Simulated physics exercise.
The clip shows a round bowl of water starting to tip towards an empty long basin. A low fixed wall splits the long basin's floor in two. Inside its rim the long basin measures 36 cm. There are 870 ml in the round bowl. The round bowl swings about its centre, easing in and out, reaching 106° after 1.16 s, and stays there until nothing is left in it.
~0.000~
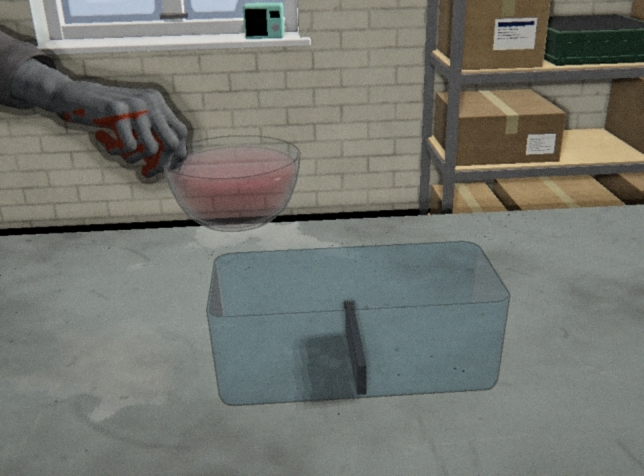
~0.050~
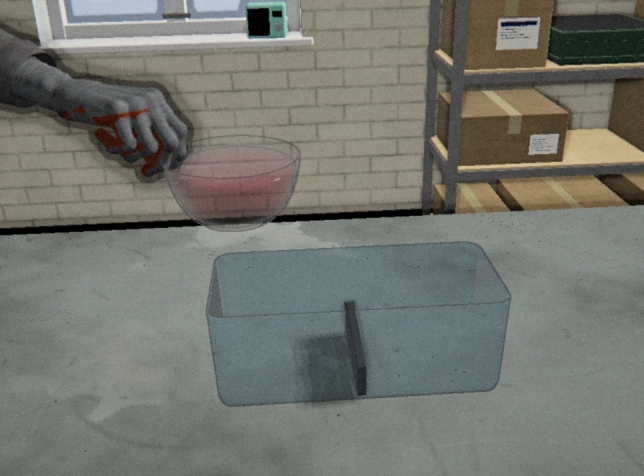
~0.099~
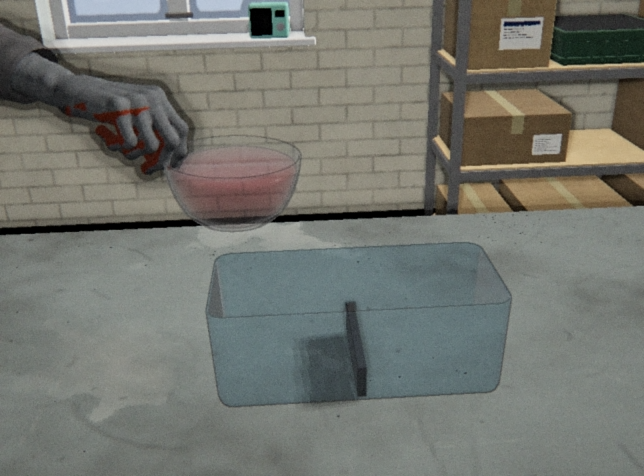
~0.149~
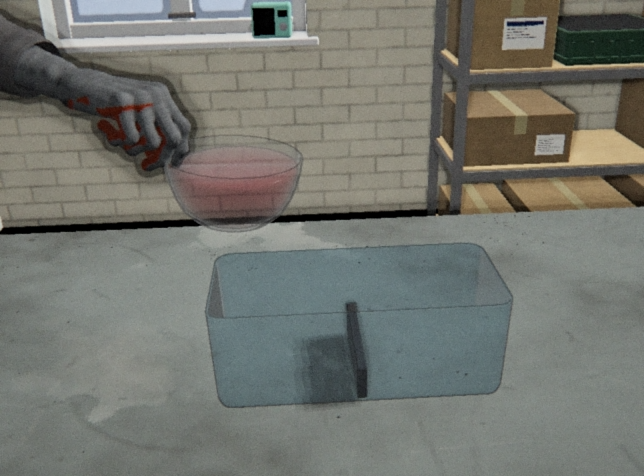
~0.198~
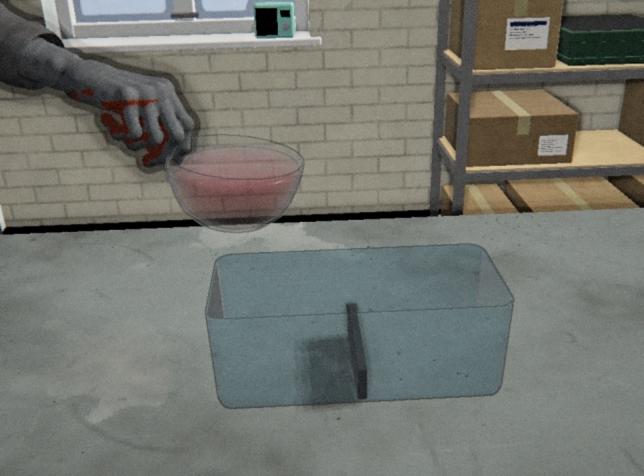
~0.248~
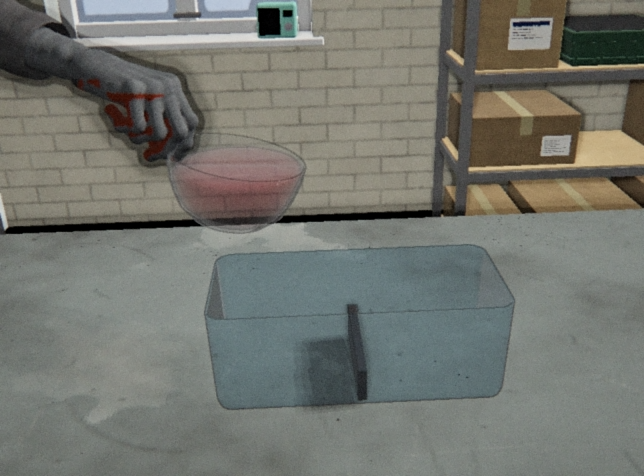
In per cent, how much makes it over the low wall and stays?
About 60 per cent.
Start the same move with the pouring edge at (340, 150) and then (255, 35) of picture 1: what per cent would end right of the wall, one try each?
First 85, then 50 per cent.
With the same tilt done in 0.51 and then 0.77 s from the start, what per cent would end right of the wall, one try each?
In turn about 35 and 50 per cent.
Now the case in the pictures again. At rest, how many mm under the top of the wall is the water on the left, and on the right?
Left about 32 mm, right about 26 mm.
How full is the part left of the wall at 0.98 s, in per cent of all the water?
About 32 per cent.
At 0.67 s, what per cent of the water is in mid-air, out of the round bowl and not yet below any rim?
About 34 per cent.
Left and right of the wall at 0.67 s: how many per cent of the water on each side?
Near 5 on the left, 18 on the right.
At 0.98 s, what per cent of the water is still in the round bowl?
Some 3 per cent.
Then, 0.67 s in, the tilt is 66° and 45 per cent is still to pour, 5 is left of the wall and 17 right of it.
Then, 0.98 s in, the tilt is 100° and 3 per cent is still to pour, 32 is left of the wall and 59 right of it.
Then, 1.31 s in, the tilt is 106° and 0 per cent is still to pour, 40 is left of the wall and 60 right of it.
Then, 1.66 s in, the tilt is 106° and 0 per cent is still to pour, 40 is left of the wall and 60 right of it.
Finally, 40 per cent lies left of the wall, 60 right of it and 1 outside.
